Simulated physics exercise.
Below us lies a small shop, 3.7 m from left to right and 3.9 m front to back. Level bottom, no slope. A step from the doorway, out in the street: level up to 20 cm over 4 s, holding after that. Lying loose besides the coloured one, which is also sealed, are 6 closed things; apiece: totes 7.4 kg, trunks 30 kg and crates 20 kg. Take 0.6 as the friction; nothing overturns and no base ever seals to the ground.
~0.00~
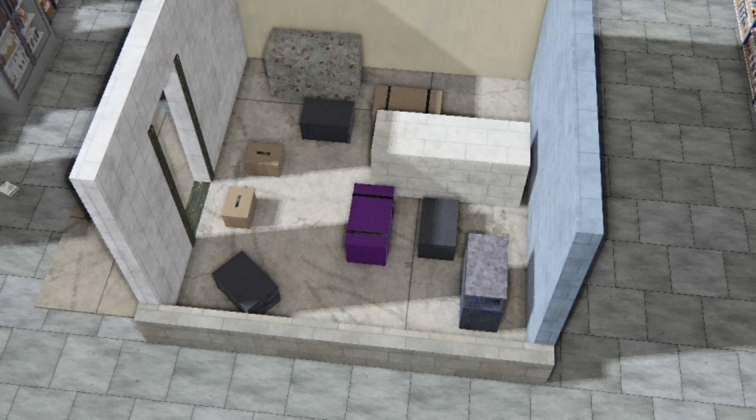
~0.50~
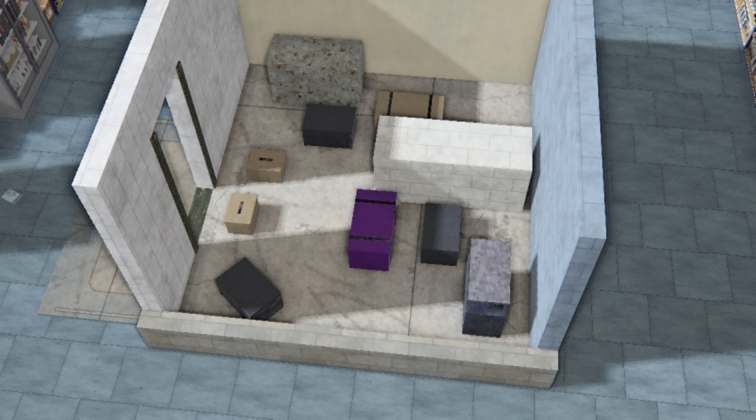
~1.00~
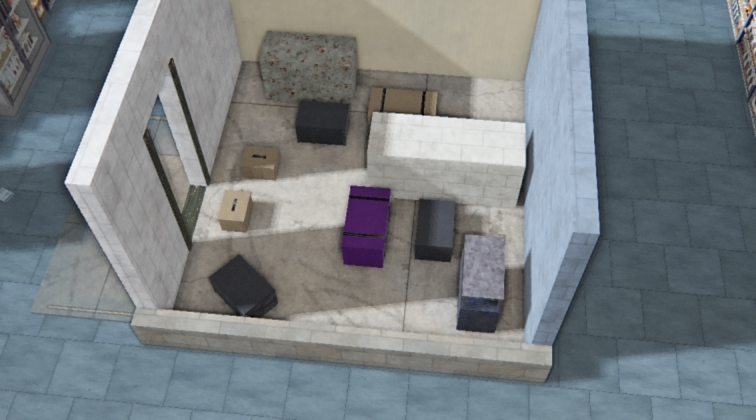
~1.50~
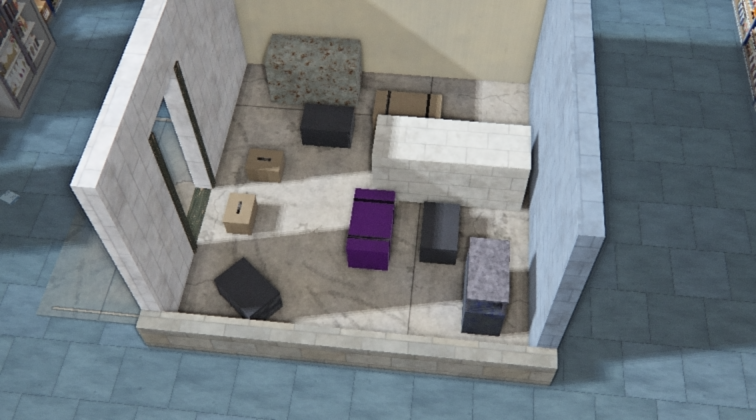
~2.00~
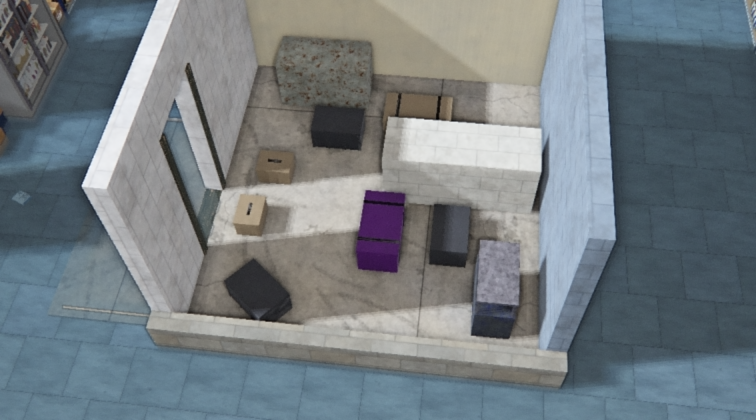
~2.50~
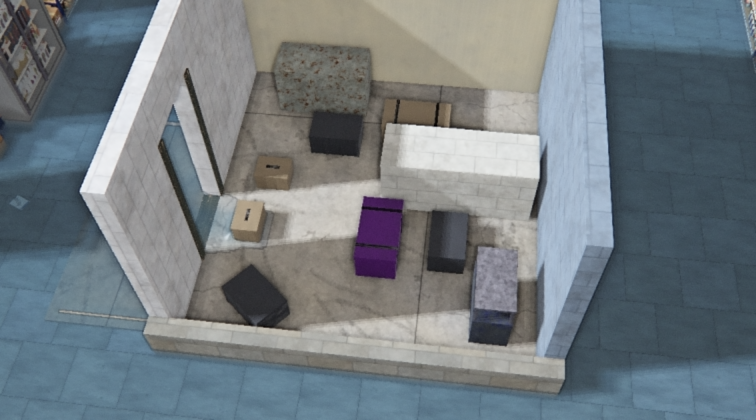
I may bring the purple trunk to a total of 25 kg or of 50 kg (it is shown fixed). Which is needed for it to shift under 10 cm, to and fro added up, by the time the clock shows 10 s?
My guess is only the heavier amount suffices.
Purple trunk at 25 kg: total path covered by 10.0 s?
Close to 80 centimetres all told.
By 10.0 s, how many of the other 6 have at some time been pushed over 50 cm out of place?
My count gives 1.
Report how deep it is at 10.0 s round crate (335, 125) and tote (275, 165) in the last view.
5 and 4 cm.
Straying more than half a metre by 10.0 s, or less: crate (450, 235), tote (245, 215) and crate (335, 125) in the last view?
In order, the three come out beneath, above and beneath.
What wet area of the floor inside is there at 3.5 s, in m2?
Near 2.0 m2 in all.
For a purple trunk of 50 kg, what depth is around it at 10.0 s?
Close to 9 cm deep.
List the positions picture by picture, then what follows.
The first picture shows the purple trunk at (370, 214), on the bottom; water covers 0.0 m2; 0 of 7 have shifted.
The second picture shows the purple trunk at (373, 220) rests on the ground; 0.0 m2 under water; 0 of 7 have shifted.
The third picture shows the purple trunk at (367, 217), on the bottom; water covers 0.0 m2; 0 of 7 have shifted.
The fourth picture shows the purple trunk at (371, 219) rests on the ground; 0.0 m2 under water; 0 of 7 have shifted.
The fifth picture shows the purple trunk at (381, 221), on the bottom; water covers 0.0 m2; 0 of 7 have shifted.
The sixth picture shows the purple trunk at (379, 228), on the bottom; water covers 0.3 m2; 0 of 7 have shifted.
After 3.5 s the purple trunk would be 0 cm from its start with 25 kg and 0 cm from its start with 50 kg; 0 cm of water round it then.
After 4.5 s the purple trunk would be 0 cm from its start with 25 kg and 0 cm from its start with 50 kg; 2 cm of water round it then.
After 7.0 s the purple trunk would be 34 cm from its start with 25 kg and 0 cm from its start with 50 kg; 6 cm of water round it then.
After 10.0 s the purple trunk would be 59 cm from its start with 25 kg and 0 cm from its start with 50 kg; 9 cm of water round it then.
